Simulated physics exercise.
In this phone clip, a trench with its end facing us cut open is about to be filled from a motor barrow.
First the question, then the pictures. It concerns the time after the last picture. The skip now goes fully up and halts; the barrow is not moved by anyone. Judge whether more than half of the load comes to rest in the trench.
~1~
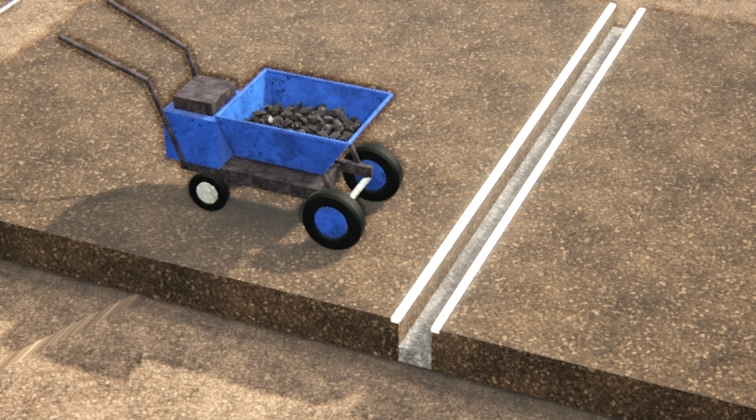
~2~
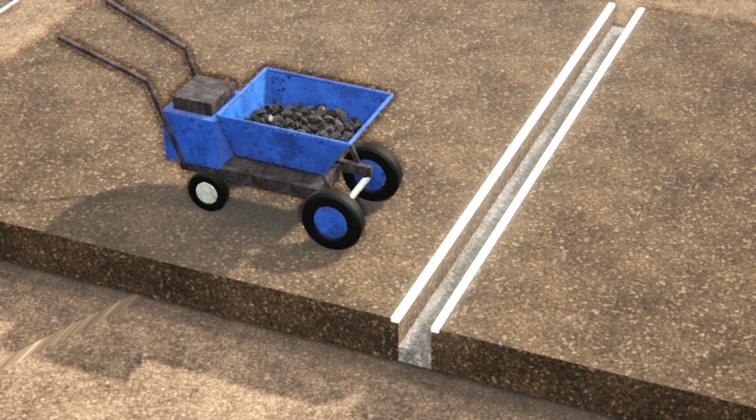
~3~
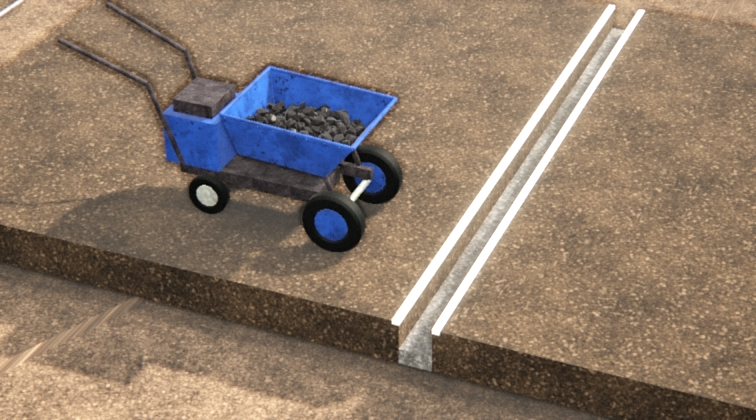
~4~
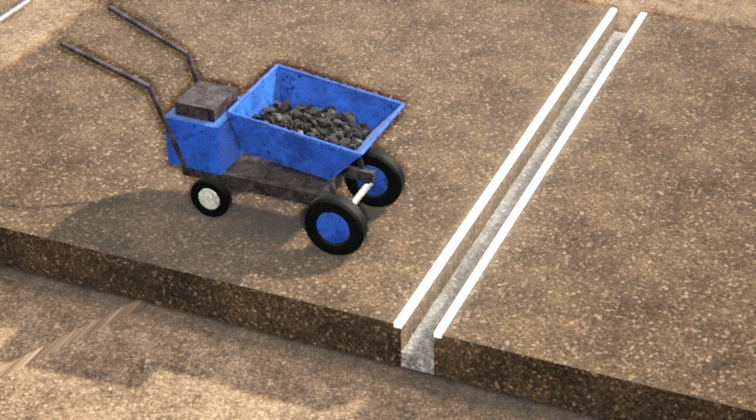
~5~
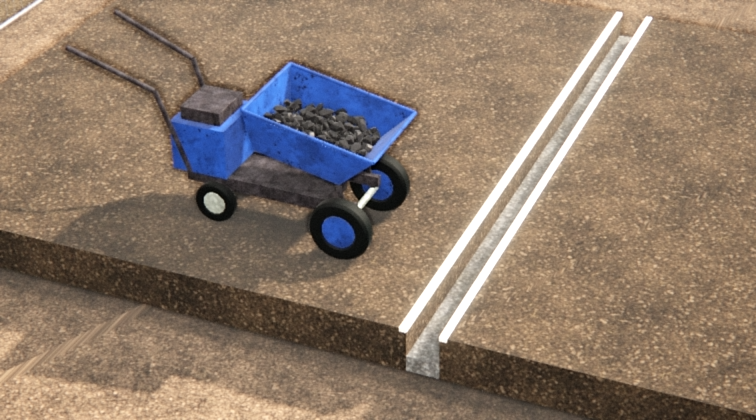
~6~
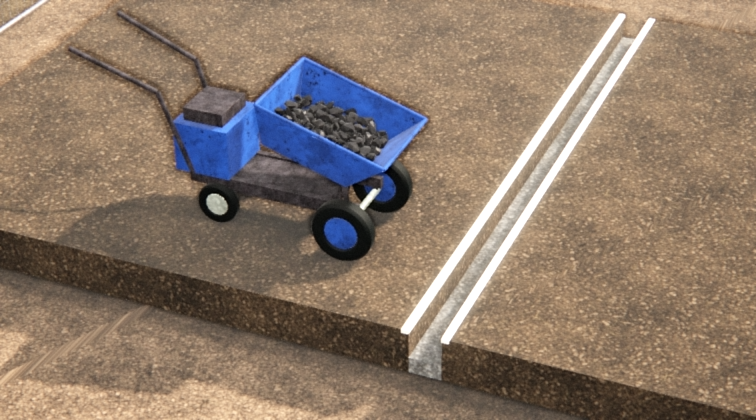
Most of the load finds the trench.
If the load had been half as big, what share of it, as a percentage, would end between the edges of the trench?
It comes to some 100 per cent.
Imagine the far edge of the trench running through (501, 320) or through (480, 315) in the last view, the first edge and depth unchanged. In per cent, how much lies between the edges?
In order: 100 per cent, then 100 per cent.
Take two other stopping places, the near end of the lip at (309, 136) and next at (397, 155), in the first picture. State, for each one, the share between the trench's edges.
Roughly 40 percent the first time, roughly 10 percent the second.
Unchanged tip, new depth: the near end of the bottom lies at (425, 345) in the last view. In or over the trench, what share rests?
I'd put it at some 60 in a hundred.
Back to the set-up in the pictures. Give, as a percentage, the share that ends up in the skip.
About 0 per cent.
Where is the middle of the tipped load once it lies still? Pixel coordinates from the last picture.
Last view, centre at rest - approx. (476, 270).
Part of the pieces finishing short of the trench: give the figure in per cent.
I'd estimate about 5 per cent of the load.
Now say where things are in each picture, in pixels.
In the first picture, lip of the skip (348, 144), level; top of the load (303, 123), lumps of coal; first edge of the trench (415, 290); far edge (454, 300), the trench under half as wide as the skip, and about as deep as wide.
In the second picture, lip of the skip (349, 145), level; top of the load (303, 123).
In the third picture, lip of the skip (353, 149), tipped barely; top of the load (291, 123).
In the fourth picture, lip of the skip (360, 155), tipped a little; top of the load (297, 124).
In the fifth picture, lip of the skip (373, 163), tipped a little; top of the load (296, 124).
In the sixth picture, lip of the skip (384, 170), tipped clearly; top of the load (299, 123); first edge of the trench (425, 301); far edge (464, 311).
Just after the last frame, skip tipped steeply; every one in the skip.
A moment on, skip tipped right over; the larger part in the skip; just a few short of the trench; roughly a quarter in or heaped over the trench; just a few beyond it; just a few falling.
Further on, skip tipped right over; just a few short of the trench; the larger part in or heaped over the trench; about a tenth beyond it.
When it is over, skip tipped right over; just a few short of the trench; the larger part in or heaped over the trench; about a tenth beyond it.
